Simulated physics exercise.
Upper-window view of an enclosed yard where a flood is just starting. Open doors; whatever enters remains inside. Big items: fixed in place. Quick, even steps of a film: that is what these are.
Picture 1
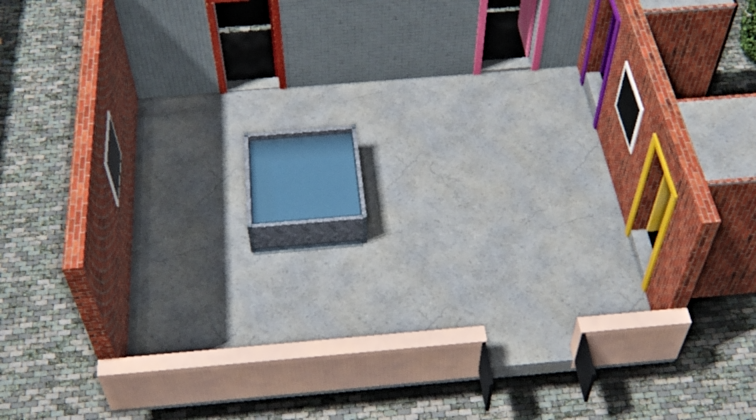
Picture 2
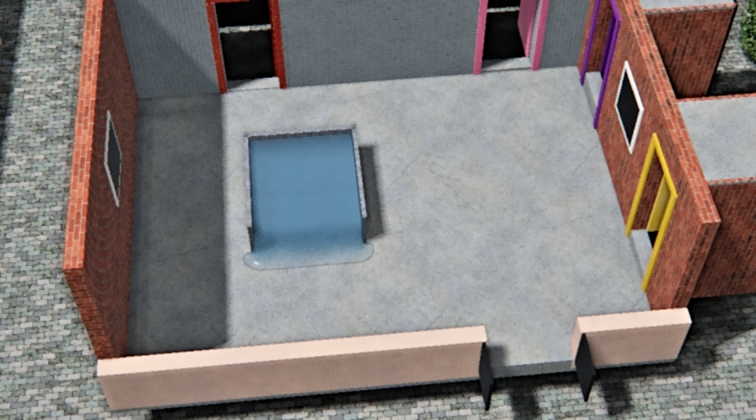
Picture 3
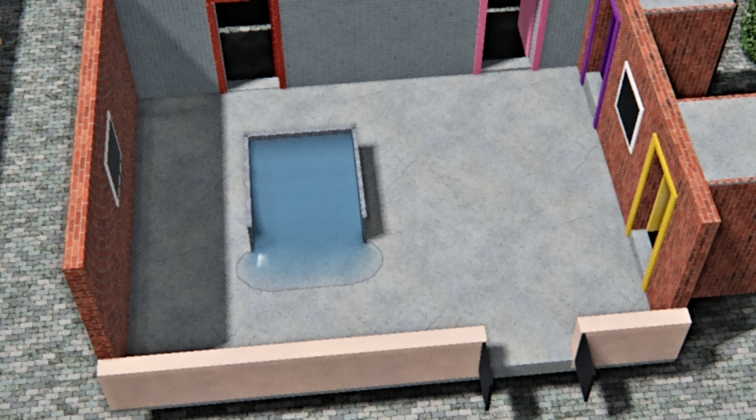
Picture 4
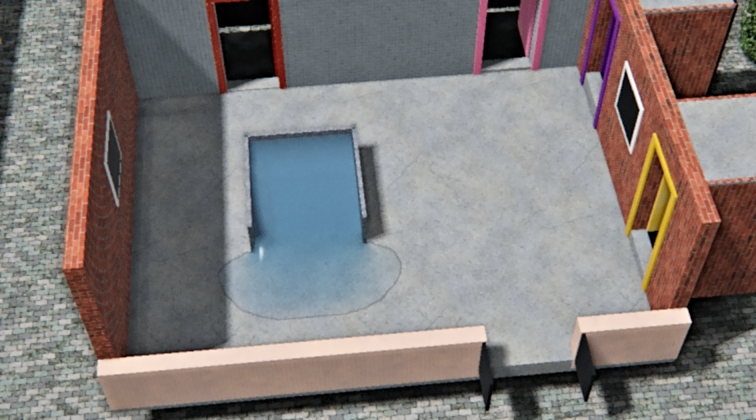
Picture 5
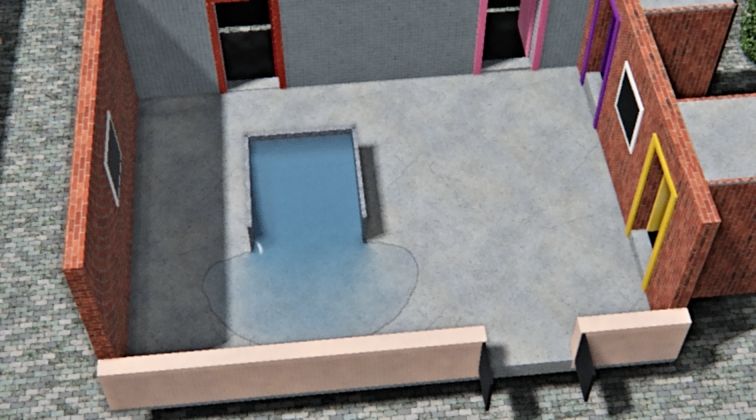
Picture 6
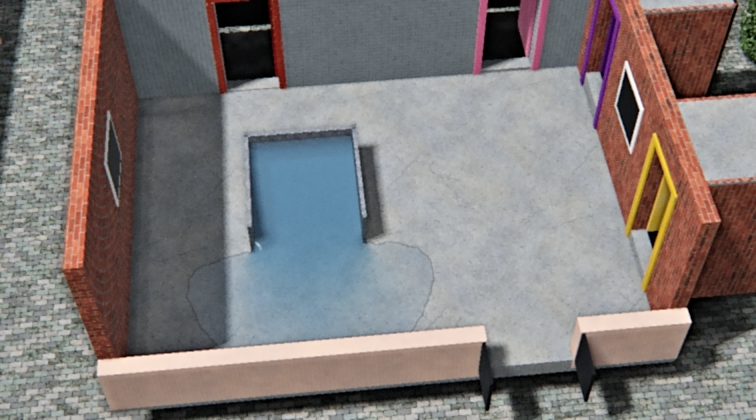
In the video, a rectangular tank of blue water stands in a walled yard seen from above, then its near side opens and water pours out, spreading across the grey floor in a widening pool to the low front wall.
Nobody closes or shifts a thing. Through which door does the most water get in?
The red door.
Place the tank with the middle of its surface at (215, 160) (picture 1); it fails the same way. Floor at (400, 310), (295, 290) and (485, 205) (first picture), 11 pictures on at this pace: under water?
In order: Reached, reached, unreached.
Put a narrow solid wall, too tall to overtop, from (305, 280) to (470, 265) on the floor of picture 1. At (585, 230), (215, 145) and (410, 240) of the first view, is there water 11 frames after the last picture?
The first spot is soaked, the second unreached, the third soaked.
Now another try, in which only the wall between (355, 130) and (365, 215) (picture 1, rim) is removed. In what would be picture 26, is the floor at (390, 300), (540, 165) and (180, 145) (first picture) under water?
The first spot is left untouched, the second soaked through, the third left untouched.
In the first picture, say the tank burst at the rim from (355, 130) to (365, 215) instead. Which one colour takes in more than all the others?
Answer: The pink door.
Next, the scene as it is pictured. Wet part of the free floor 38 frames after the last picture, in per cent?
Around 70 percent, give or take.
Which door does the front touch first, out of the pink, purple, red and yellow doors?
I'd go with the yellow door.
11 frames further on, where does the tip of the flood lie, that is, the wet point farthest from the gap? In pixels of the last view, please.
Farthest reach: (583, 344).
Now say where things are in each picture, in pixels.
The first frame shows the tank at (304, 178) is whole and still.
In the second frame, water pours out at (309, 237) and has run to (248, 256).
In the third frame, water pours out at (309, 238) and has run to (244, 273).
In the fourth frame, the front is at (254, 309), out from the gap at (309, 239).
In the fifth frame, the front is at (272, 342), out from the gap at (309, 240).
In the sixth frame, water pours out at (309, 240) and has run to a hidden place.
A moment on, water covers 20 % of the floor; yellow door not reached, pink door not reached, red door not reached, purple door not reached.
Next, water covers 25 % of the floor; yellow door not reached, pink door not reached, red door not reached, purple door not reached.
Then, water covers 45 % of the floor; yellow door wet at the sill, nothing in, pink door not reached, red door not reached, purple door not reached.
Later, water covers 70 % of the floor; yellow door wet at the sill, nothing in, pink door not reached, red door a trickle in, purple door wet at the sill, nothing in.
In the end, water covers 95 % of the floor; yellow door wet at the sill, nothing in, pink door wet at the sill, nothing in, red door some in, purple door wet at the sill, nothing in; the red door has let in the most.
